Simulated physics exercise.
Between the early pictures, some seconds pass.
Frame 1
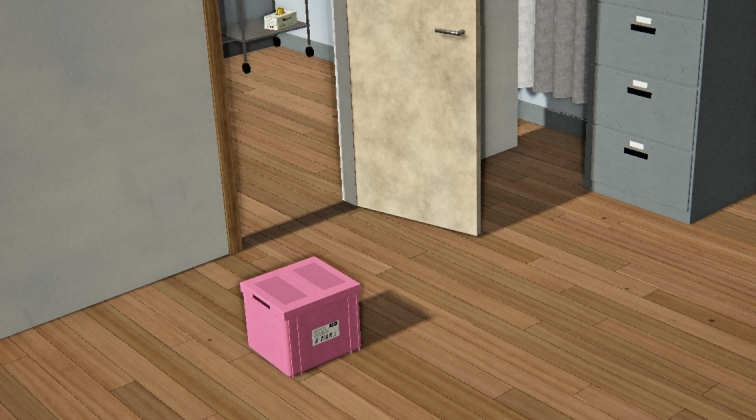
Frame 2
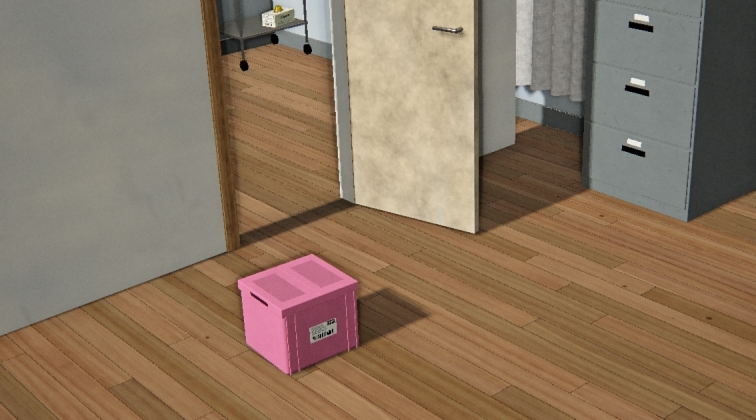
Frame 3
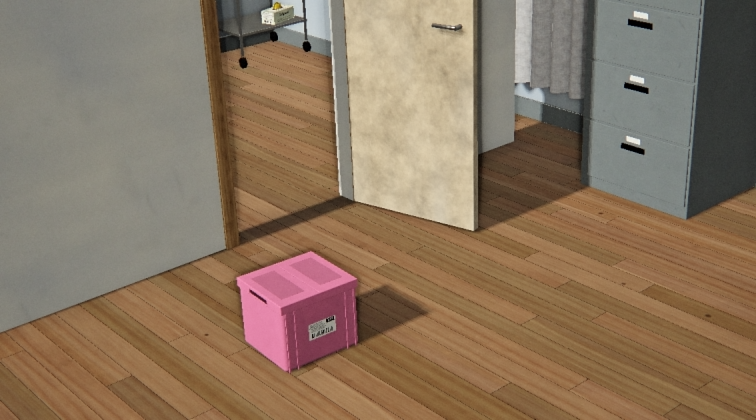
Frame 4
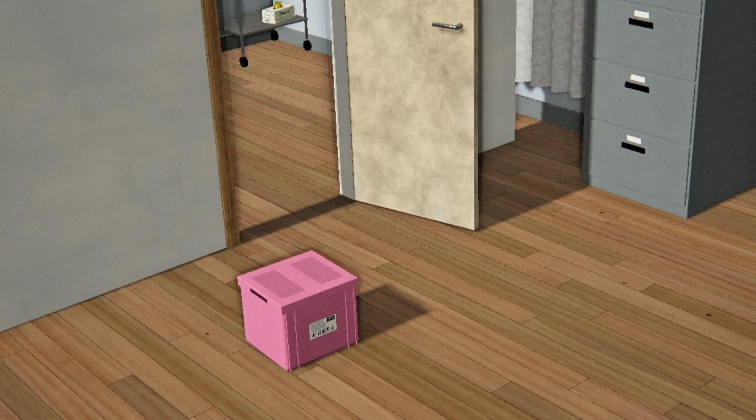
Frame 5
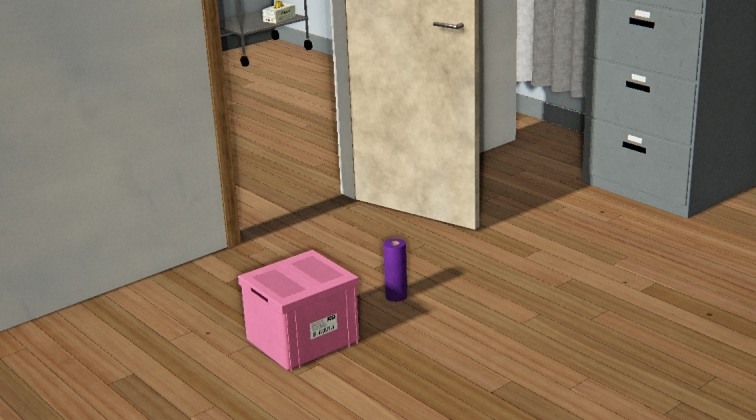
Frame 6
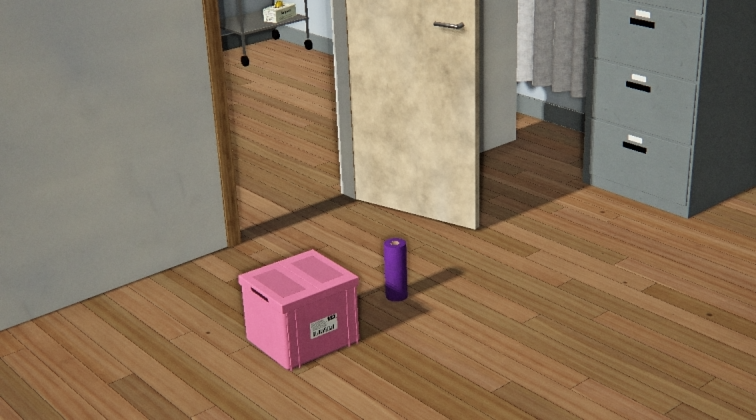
The video shows a pink tote resting on a wooden floor near a wide-open door and a gray filing cabinet, all still; then a purple roll abruptly appears standing upright just right of the tote and stays there.
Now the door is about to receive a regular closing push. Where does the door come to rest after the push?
Against the frame.
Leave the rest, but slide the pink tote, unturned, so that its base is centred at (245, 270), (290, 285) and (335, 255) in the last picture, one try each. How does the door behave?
In the first case it reaches the frame; in the second case it shuts; in the third case it stops short.
Then, 1.00 s past the last view, open by 70°.
Then, 1.70 s past the last view, open by 30°.
Finally, open by 0°; both still in place. Final places as the last picture's camera would see them, purple roll near (396, 270).
